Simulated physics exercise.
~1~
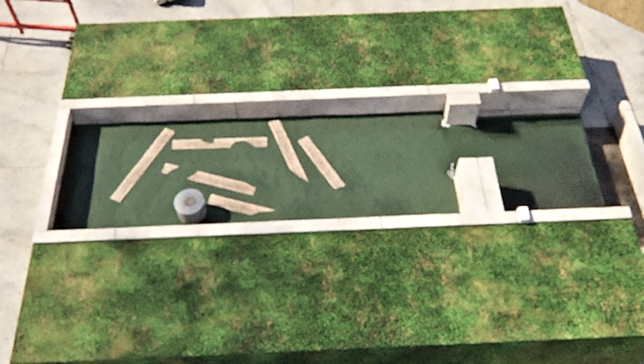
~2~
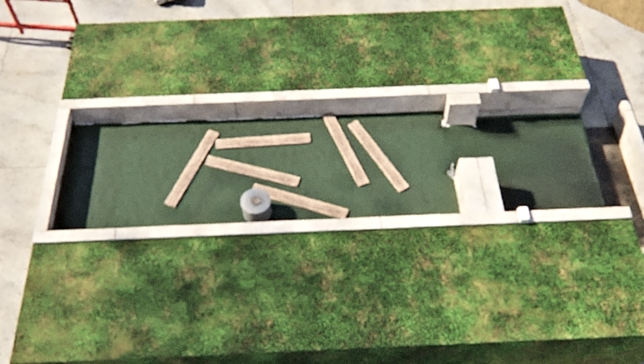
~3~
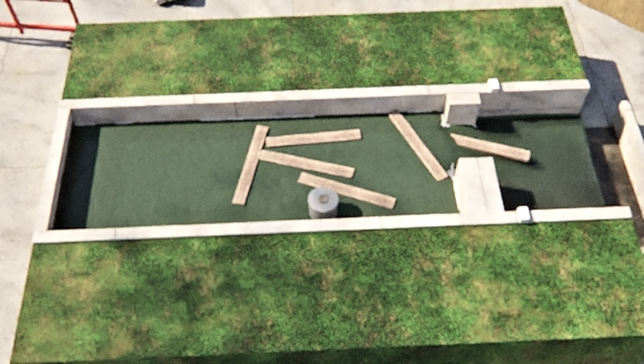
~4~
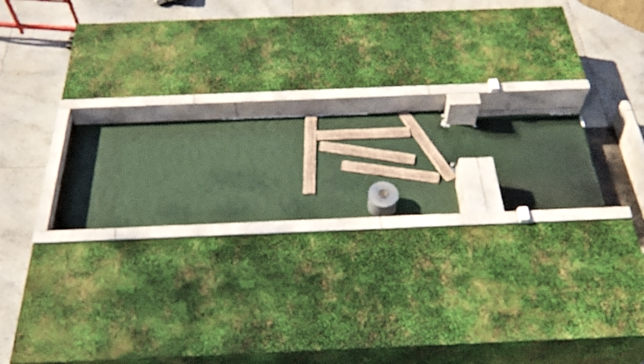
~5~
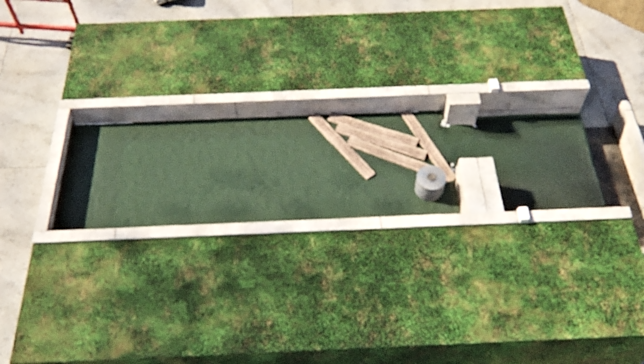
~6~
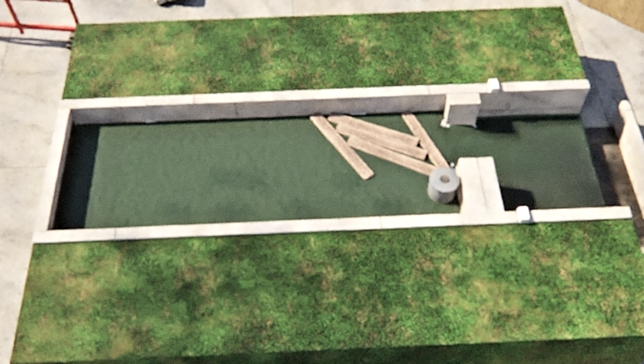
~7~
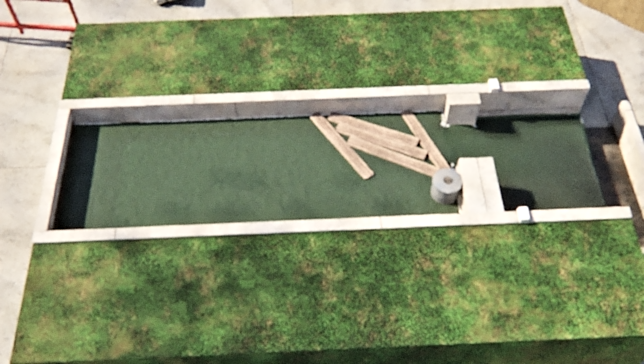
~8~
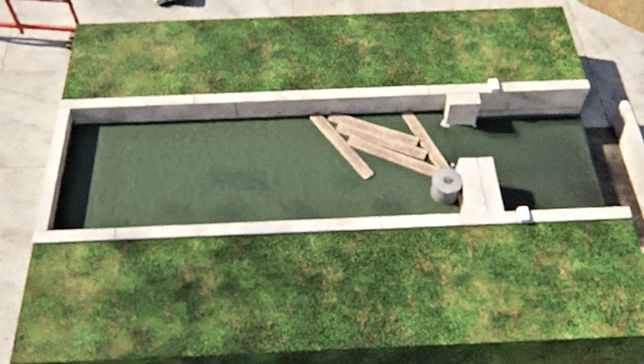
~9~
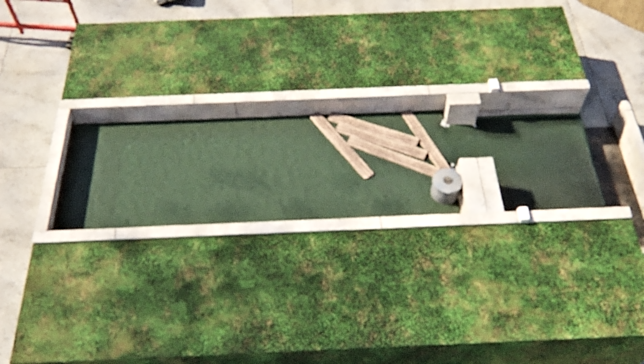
In a concrete channel between grassy banks, several wooden planks and a grey round tub drifted right across dark green water; one plank slipped through the narrow gap and disappeared, while the others jammed together before it and stayed still with the tub.
